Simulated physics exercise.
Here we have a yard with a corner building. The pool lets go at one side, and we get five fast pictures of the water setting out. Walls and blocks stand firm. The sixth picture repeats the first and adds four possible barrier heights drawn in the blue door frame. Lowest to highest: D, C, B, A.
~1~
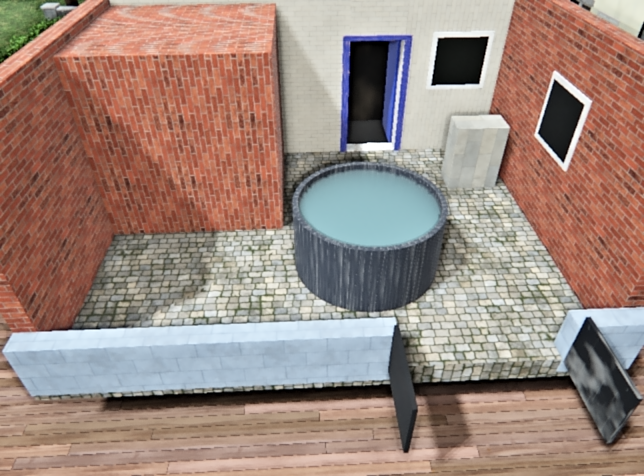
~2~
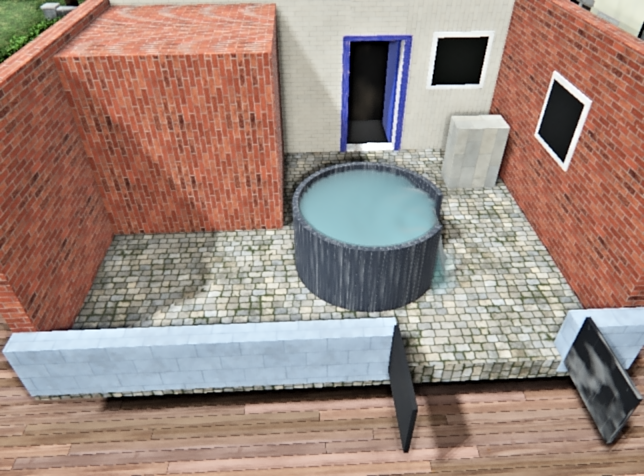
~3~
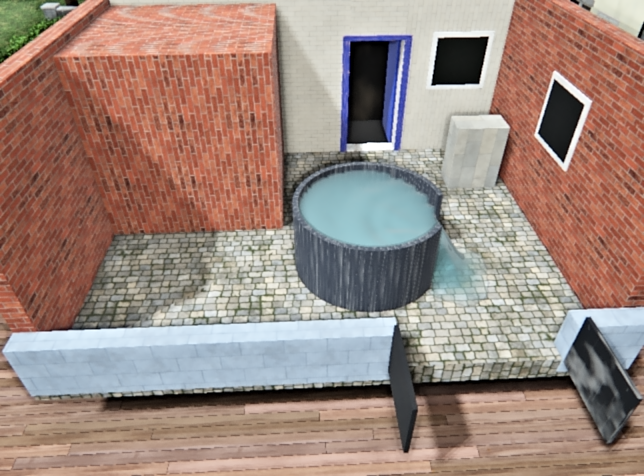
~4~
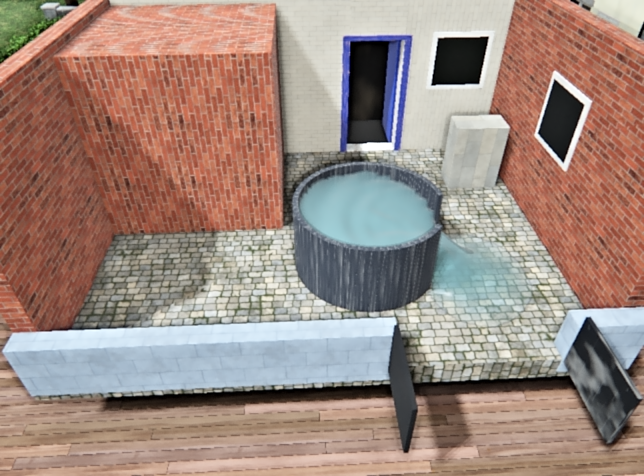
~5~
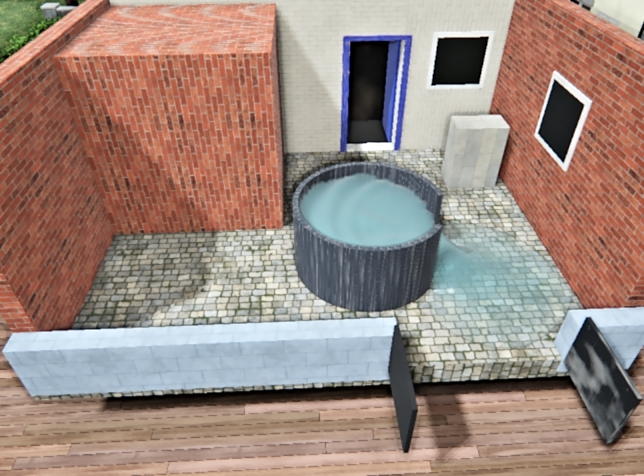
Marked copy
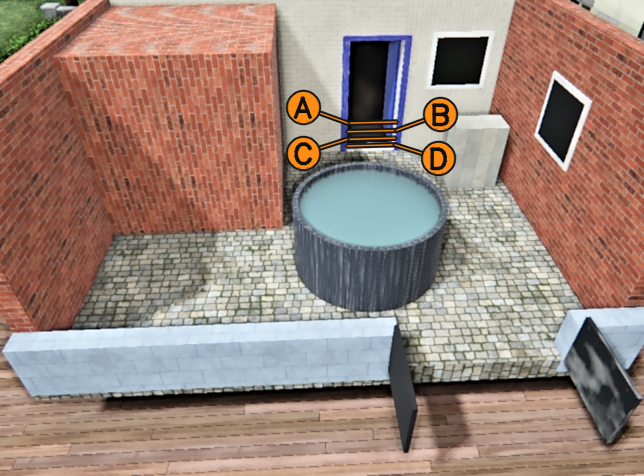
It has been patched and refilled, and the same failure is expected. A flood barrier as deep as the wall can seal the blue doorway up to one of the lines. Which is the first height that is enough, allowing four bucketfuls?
D is the one.
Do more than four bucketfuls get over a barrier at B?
No, that is safe.
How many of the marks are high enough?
All of the four.
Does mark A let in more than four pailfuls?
No.
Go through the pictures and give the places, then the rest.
Water in the pool at rest, its middle at (369, 206); foot of the blue doorway at (370, 151); open gate at (483, 311).
Water covers 1 % of the ground and shows as far out as (433, 289).
Water covers 3 % of the ground and shows as far out as (477, 262).
Water covers 8 % of the ground and shows as far out as (525, 286).
Water covers 15 % of the ground and shows as far out as (553, 272).
On the marked copy, A at (372, 122); B at (371, 131); C at (371, 138); D at (370, 145); from the bottom up D, C, B, A.
With A, nothing gets over.
With B, nothing gets over.
With C, nothing gets over.
With D, nothing gets over.
